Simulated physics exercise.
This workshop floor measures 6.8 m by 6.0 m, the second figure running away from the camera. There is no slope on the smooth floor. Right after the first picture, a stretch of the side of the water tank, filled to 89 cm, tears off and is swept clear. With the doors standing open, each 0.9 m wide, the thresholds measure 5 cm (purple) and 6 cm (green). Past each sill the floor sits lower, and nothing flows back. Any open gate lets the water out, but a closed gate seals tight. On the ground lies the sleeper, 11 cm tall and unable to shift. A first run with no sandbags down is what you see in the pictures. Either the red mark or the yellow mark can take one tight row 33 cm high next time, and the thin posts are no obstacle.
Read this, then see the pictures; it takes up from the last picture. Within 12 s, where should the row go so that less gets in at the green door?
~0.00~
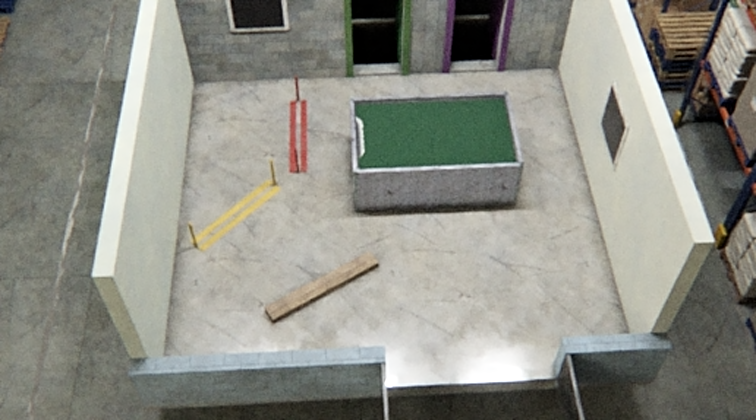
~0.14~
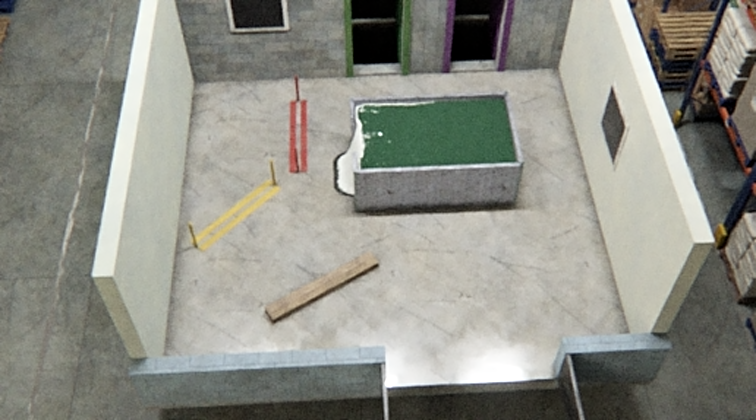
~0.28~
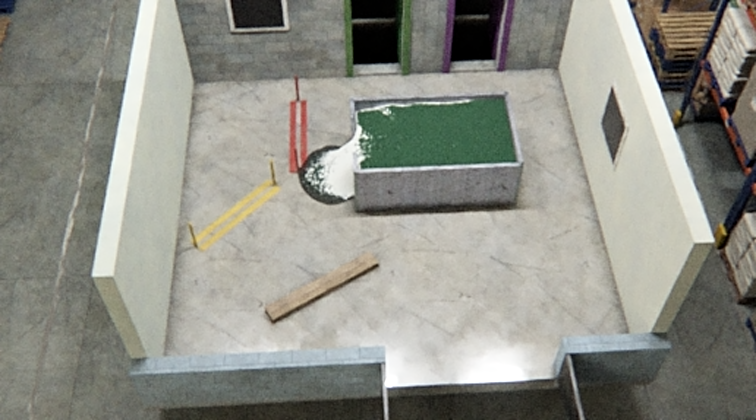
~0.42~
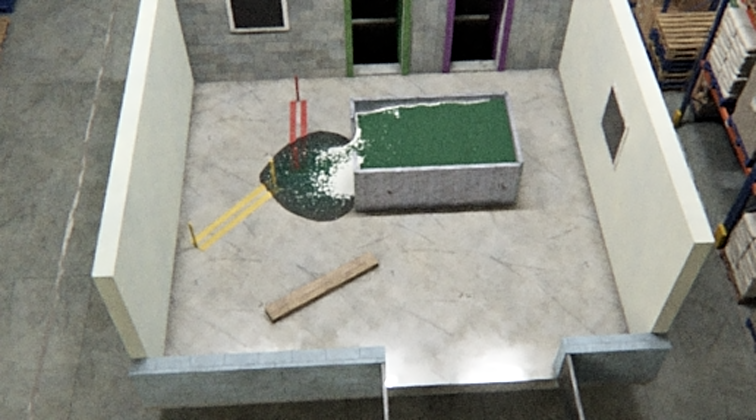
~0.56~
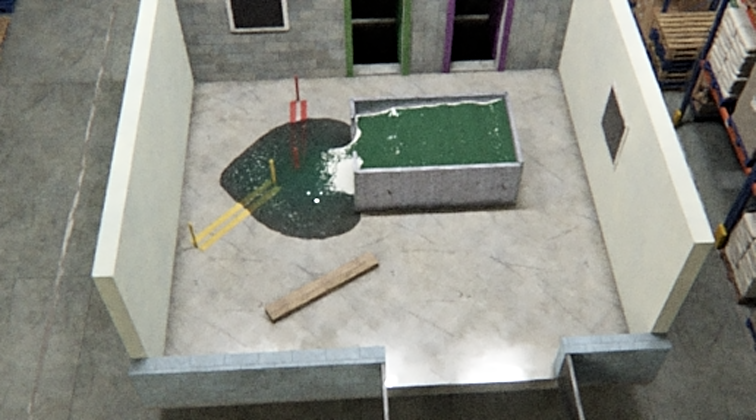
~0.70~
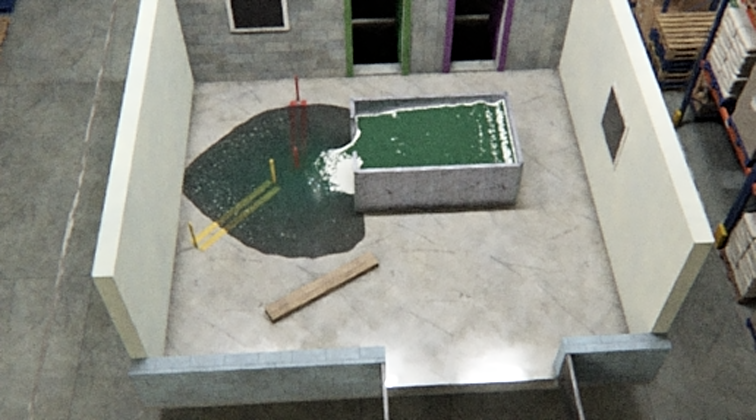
On the yellow outline.
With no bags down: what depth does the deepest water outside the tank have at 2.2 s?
Up to about 42 centimetres.
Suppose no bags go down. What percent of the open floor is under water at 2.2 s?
The flood covers close to 35 per cent of the floor.
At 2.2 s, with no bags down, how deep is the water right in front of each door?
Purple 0 cm, green 1 cm.
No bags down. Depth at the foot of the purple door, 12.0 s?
I'd say close to 9.0 cm.
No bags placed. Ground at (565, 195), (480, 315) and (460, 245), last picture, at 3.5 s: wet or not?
In that order: Dry, dry, still dry.
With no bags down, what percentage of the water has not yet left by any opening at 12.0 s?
I'd put what remains at some 94 per cent.
After 1.4 s water covers 30 % of the floor and is deepest (42 cm) near (346, 178) in the run without bags; in at the green door, 0 L with no bags, 0 L with the row on red, 0 L on yellow.
After 2.2 s water covers 35 % of the floor and is deepest (42 cm) near (194, 86) in the run without bags; in at the green door, 0 L with no bags, 11 L with the row on red, 0 L on yellow.
After 3.5 s water covers 50 % of the floor and is deepest (27 cm) near (162, 382) in the run without bags; in at the green door, 0 L with no bags, 36 L with the row on red, 0 L on yellow.
After 7.0 s water covers 95 % of the floor and is deepest (16 cm) near (162, 382) in the run without bags; in at the green door, 0 L with no bags, 66 L with the row on red, 1 L on yellow.
After 12.0 s water covers 100 % of the floor and is deepest (12 cm) near (603, 295) in the run without bags; in at the green door, 1 L with no bags, 69 L with the row on red, 1 L on yellow.
